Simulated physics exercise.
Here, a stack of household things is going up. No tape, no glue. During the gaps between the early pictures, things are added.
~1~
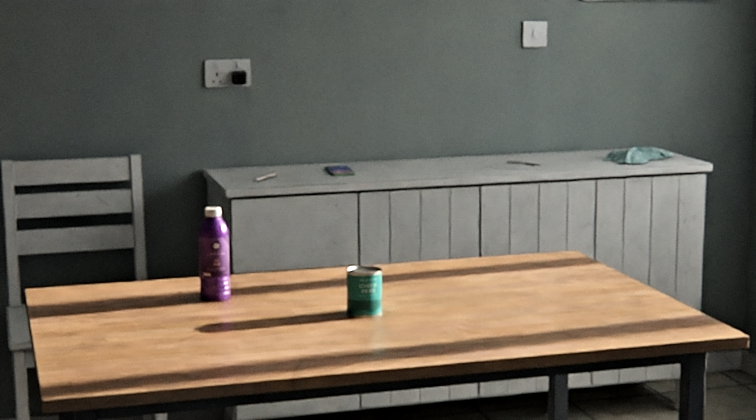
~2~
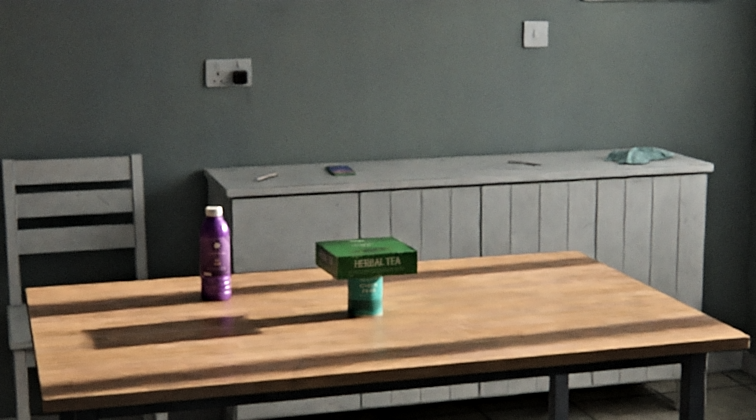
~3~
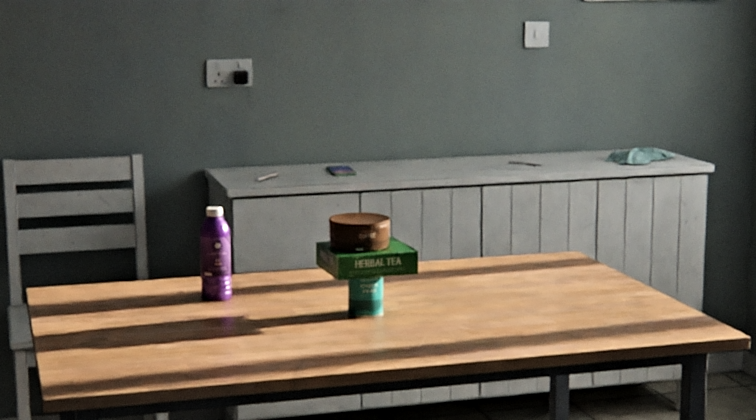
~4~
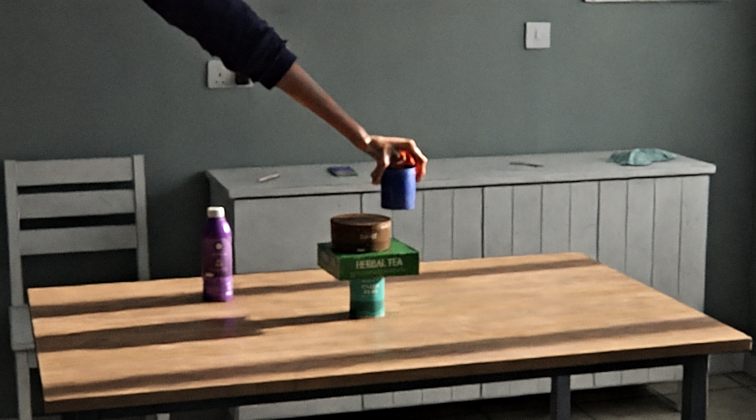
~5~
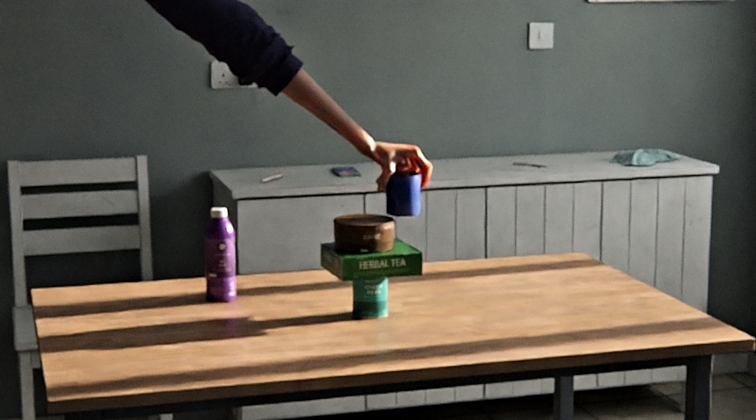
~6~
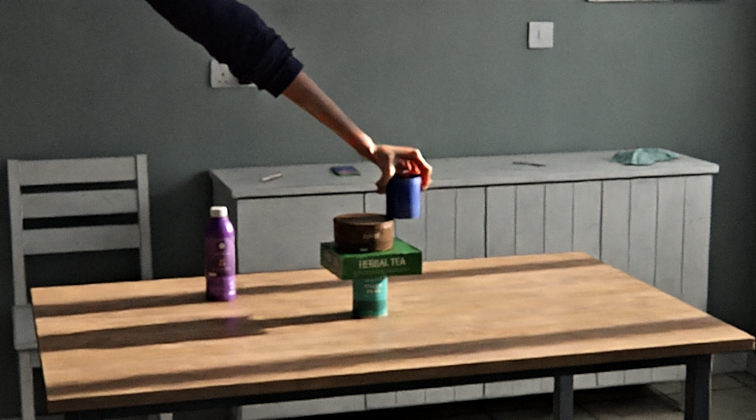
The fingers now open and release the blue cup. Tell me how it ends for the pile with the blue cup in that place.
My guess: It won't stay upright.
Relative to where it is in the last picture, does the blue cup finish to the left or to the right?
Its movement is toward the right.
Then, 0.40 s after the last picture, blue cup now fallen.
Then, 0.60 s after the last picture, things are still on the move.
At rest, fallen, blue cup; the other 4 in place. Seen from the same camera at the end, blue cup near (547, 286). The pile gives way.
